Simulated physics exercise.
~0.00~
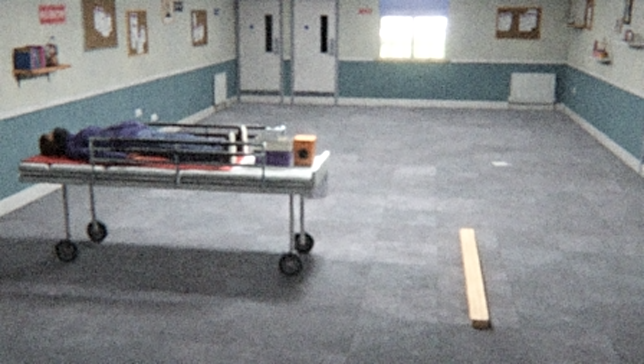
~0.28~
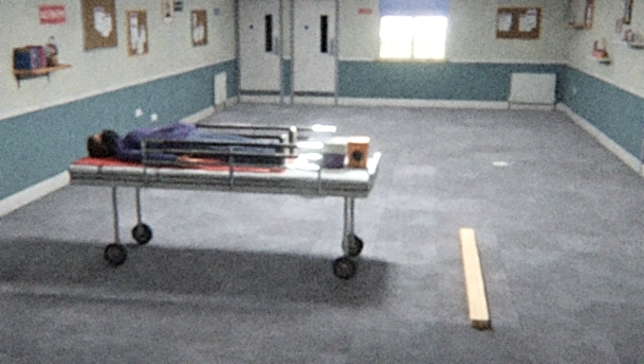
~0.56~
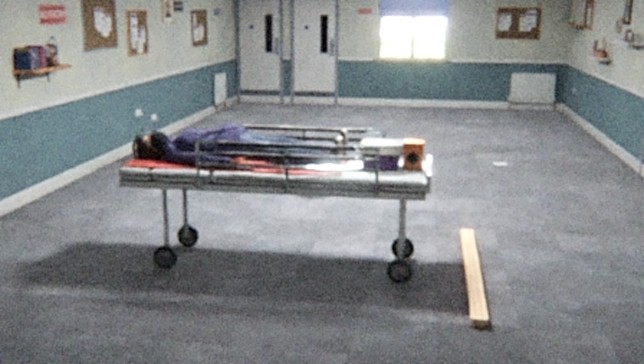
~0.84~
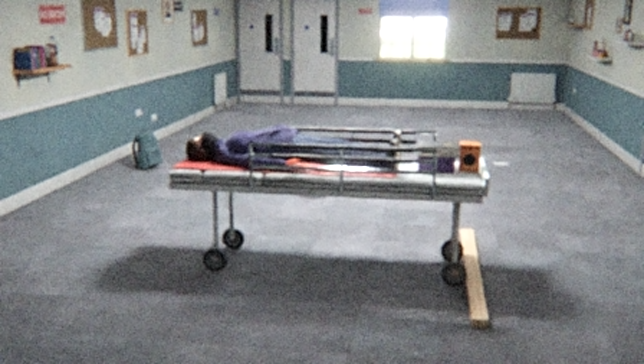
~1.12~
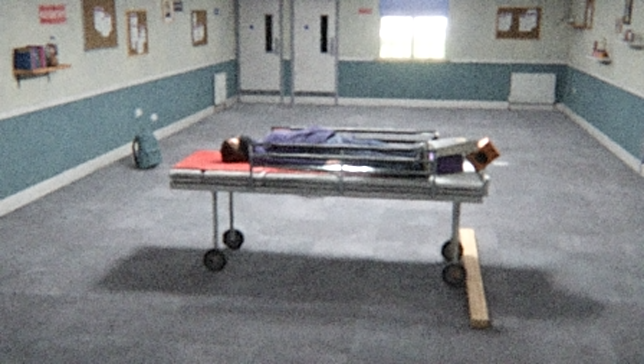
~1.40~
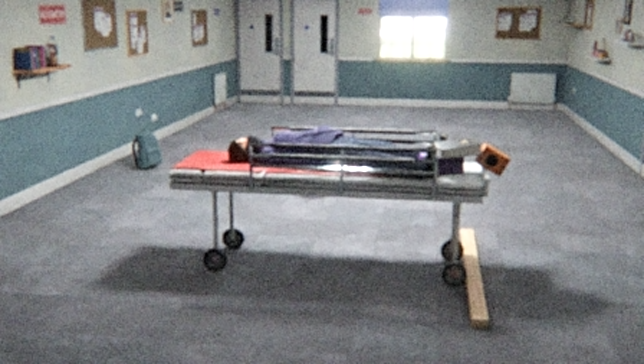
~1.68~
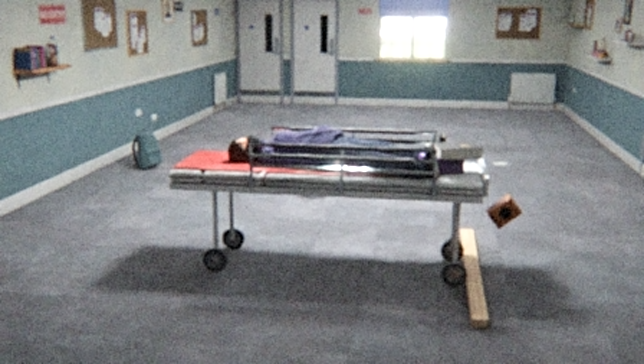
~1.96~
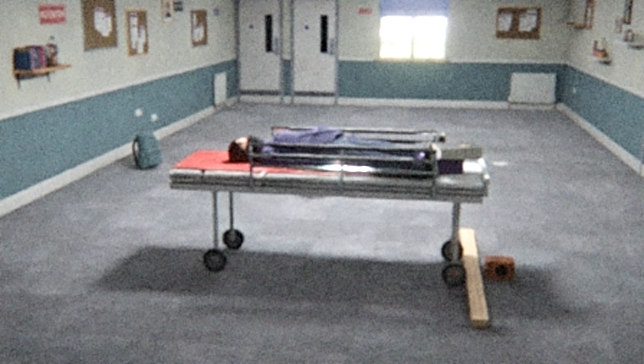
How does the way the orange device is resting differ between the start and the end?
At the start the orange device stands upright on the trolley, and at the end it lies on its side on the floor.
A person in purple clothing lies with their head to the left on a wheeled trolley with a red and silver top, seen from the side in a grey-floored room with teal and white walls. A boxy orange device stands near the right end, beside a purple case and a dark folder. The trolley rolls right and stops abruptly at a pale wooden strip, staying level. The person slides a little further right and stops, still on top. The orange device tips over the right end, tumbles down and ends on the floor beyond the strip, while the case and folder stay aboard.
